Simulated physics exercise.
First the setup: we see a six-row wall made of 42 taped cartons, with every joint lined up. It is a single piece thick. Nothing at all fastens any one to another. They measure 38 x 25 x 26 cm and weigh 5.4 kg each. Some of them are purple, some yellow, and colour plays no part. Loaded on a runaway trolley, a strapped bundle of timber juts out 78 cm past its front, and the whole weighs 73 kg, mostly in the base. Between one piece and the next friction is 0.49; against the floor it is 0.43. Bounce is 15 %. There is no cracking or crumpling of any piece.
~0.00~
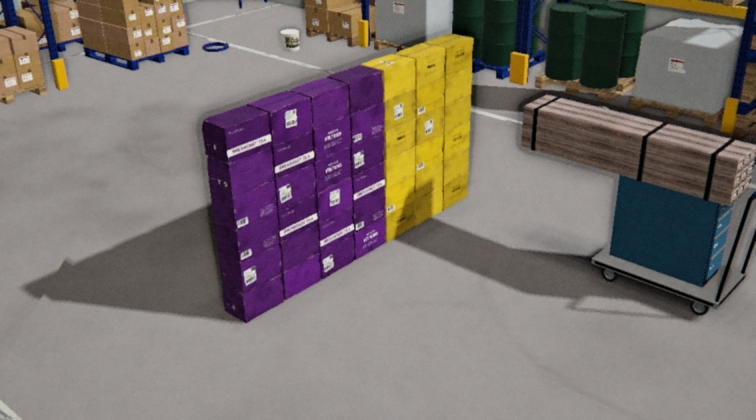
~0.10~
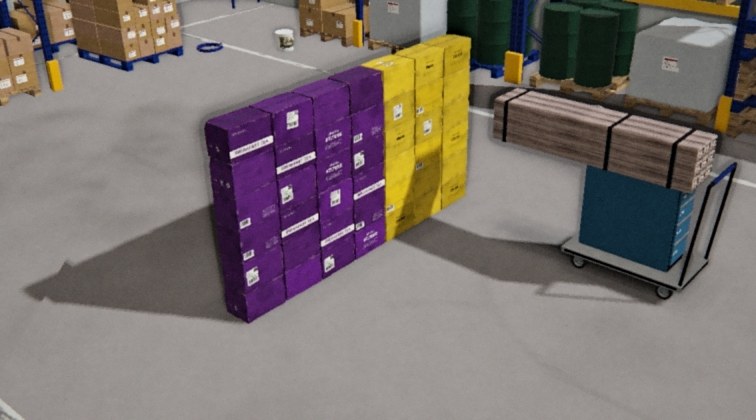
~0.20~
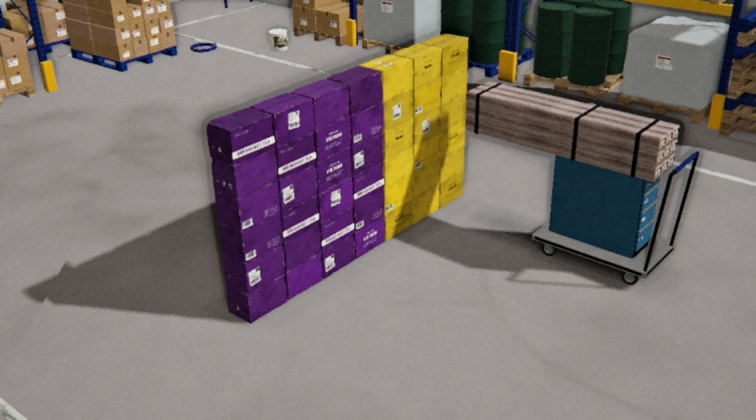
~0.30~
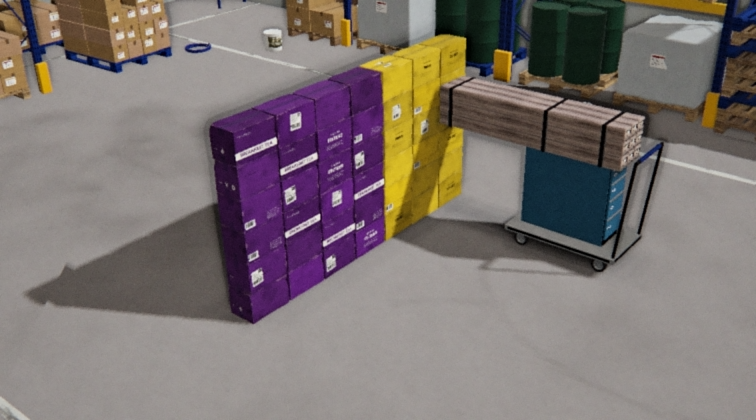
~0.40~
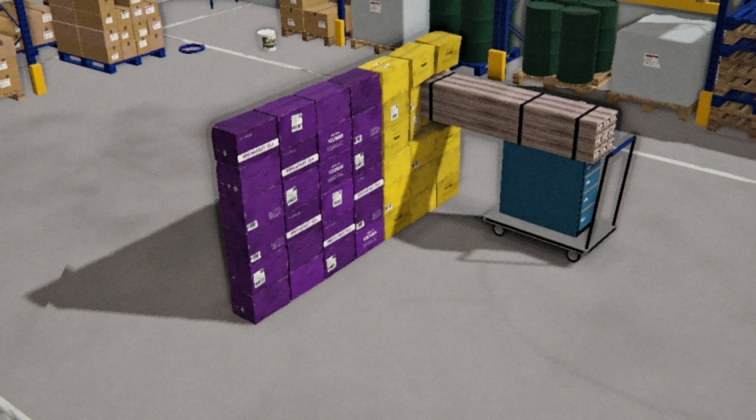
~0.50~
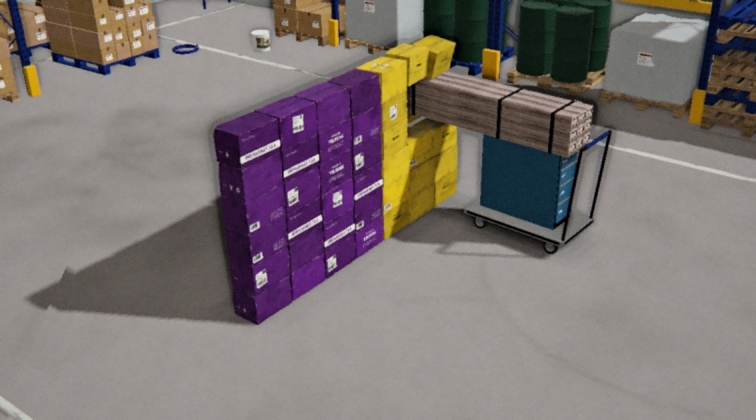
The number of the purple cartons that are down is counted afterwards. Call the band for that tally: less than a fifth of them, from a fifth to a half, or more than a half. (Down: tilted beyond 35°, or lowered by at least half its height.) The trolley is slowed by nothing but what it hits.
The tally is less than a fifth of them.
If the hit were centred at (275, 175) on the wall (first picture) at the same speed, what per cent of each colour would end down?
For yellow it's 0 per cent, for purple 20 per cent.
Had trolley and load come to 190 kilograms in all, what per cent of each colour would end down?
In that case yellow 40, purple 0 per cent.
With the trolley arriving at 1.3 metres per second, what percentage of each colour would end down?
The yellow would finish 50 in a hundred down, the purple 0 in a hundred.
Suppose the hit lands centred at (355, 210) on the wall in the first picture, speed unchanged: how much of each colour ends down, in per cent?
Result - yellow: 0 percent, purple: 40 percent.
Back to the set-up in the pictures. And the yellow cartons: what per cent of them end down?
Yellow: 30%.
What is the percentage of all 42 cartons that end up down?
Somewhere near 10 in a hundred.
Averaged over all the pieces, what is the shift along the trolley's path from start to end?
On average the pieces move some 25 cm.
Around 0.78 s, load 82 cm past the wall's line, still rolling; none of the 24 purple cartons down (5 of 42 in all colours); top purple carton unmoved; top yellow carton 50 mm lower.
Around 1.16 s, load 1.12 m past the wall's line, still rolling; none of the 24 purple cartons down (5 of 42 in all colours); top purple carton unmoved; top yellow carton 50 mm lower.
Finally (2.8 s), load 1.26 m past the wall's line, stopped; none of the 24 purple cartons down (5 of 42 in all colours); top purple carton unmoved; top yellow carton 50 mm lower. That is 0 per cent. Seen by the last camera, middles, top purple carton near (287, 123), top yellow carton near (379, 38).
